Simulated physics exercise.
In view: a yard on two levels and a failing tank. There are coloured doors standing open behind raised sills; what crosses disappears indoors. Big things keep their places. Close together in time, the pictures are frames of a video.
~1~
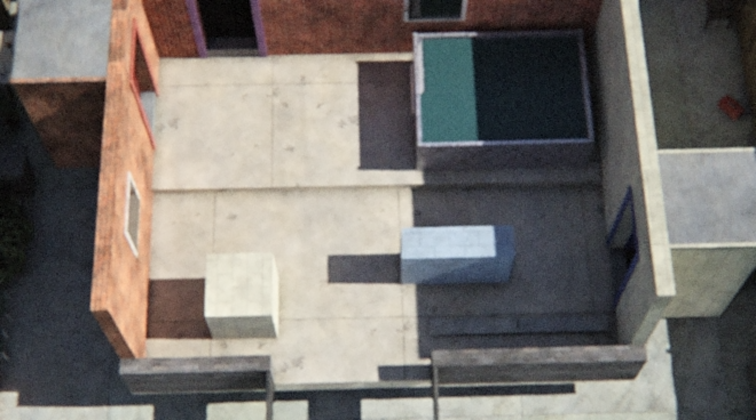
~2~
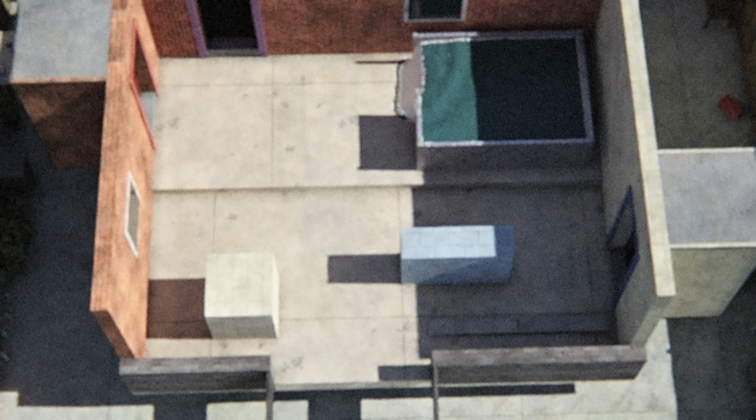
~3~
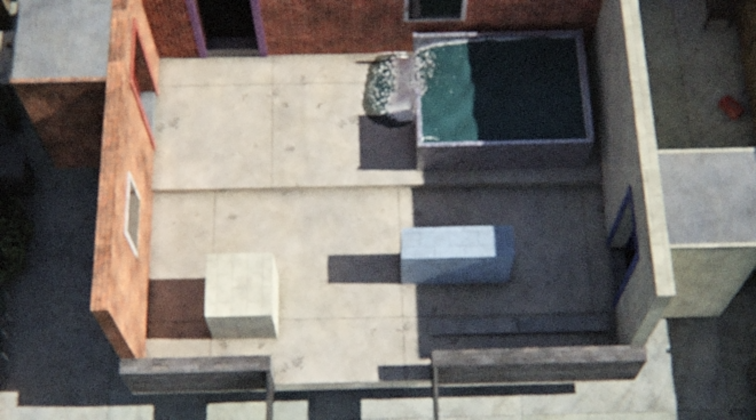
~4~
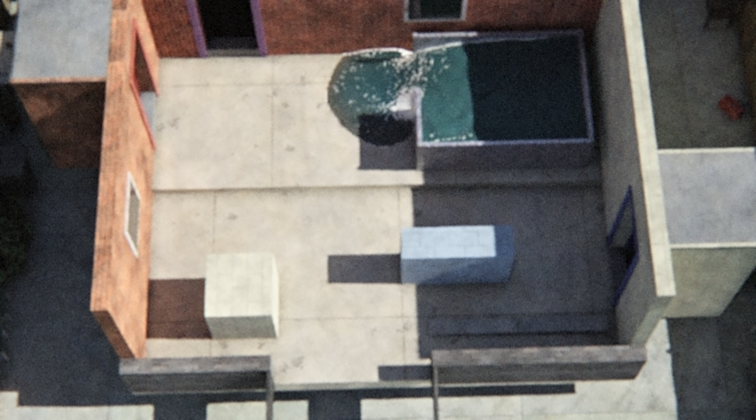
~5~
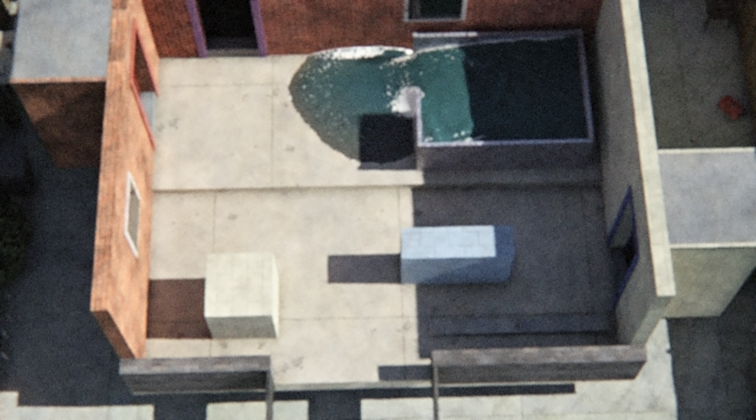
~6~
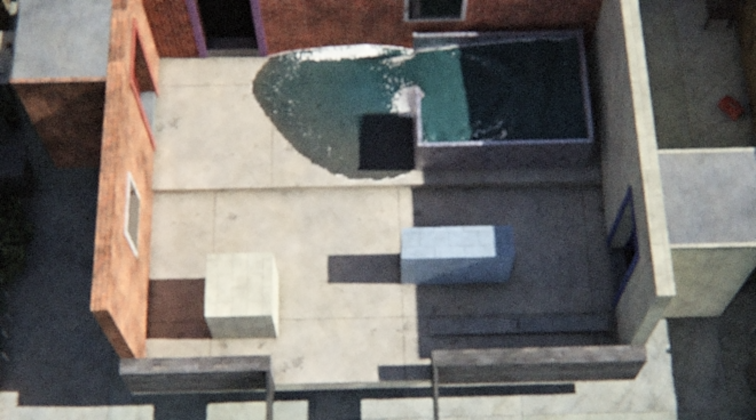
Walled yard seen from above, dark green water pouring from the left side of an open tank and spreading left across pale paving.
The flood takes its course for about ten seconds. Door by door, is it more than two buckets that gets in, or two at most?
As I see it, the purple door does not top two buckets; the red door tops two buckets; the blue door tops two buckets.
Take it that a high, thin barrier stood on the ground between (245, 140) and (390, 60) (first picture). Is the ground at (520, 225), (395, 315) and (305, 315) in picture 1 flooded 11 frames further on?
The first spot is untouched, the second untouched, the third swamped.
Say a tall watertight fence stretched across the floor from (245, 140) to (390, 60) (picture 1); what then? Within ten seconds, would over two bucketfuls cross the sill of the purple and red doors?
With the barrier up, the purple door stays within limit and the red door stays within limit.
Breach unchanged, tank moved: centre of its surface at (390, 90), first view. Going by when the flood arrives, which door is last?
The blue door.
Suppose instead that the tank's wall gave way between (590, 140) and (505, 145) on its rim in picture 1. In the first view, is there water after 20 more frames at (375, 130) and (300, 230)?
Point one not reached; point two reached.
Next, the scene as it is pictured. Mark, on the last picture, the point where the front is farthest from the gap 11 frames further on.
About (151, 252).
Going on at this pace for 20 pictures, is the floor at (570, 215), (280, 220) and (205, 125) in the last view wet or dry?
Lab note, in the order given: Unwetted, wet through, wet through.
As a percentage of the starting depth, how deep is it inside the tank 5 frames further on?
Some 76 per cent.
A moment on, water covers 30 % of the floor; the purple door wet at the sill, nothing in, the red door wet at the sill, nothing in, the blue door not reached.
Next, water covers 40 % of the floor; the purple door wet at the sill, nothing in, the red door over two buckets in, the blue door not reached.
Then, water covers 45 % of the floor; the purple door wet at the sill, nothing in, the red door far over two buckets in, the blue door not reached.
Later, water covers 80 % of the floor; the purple door under two buckets in, the red door far over two buckets in, the blue door not reached.
In the end, water covers 90 % of the floor; the purple door under two buckets in, the red door far over two buckets in, the blue door over two buckets in.
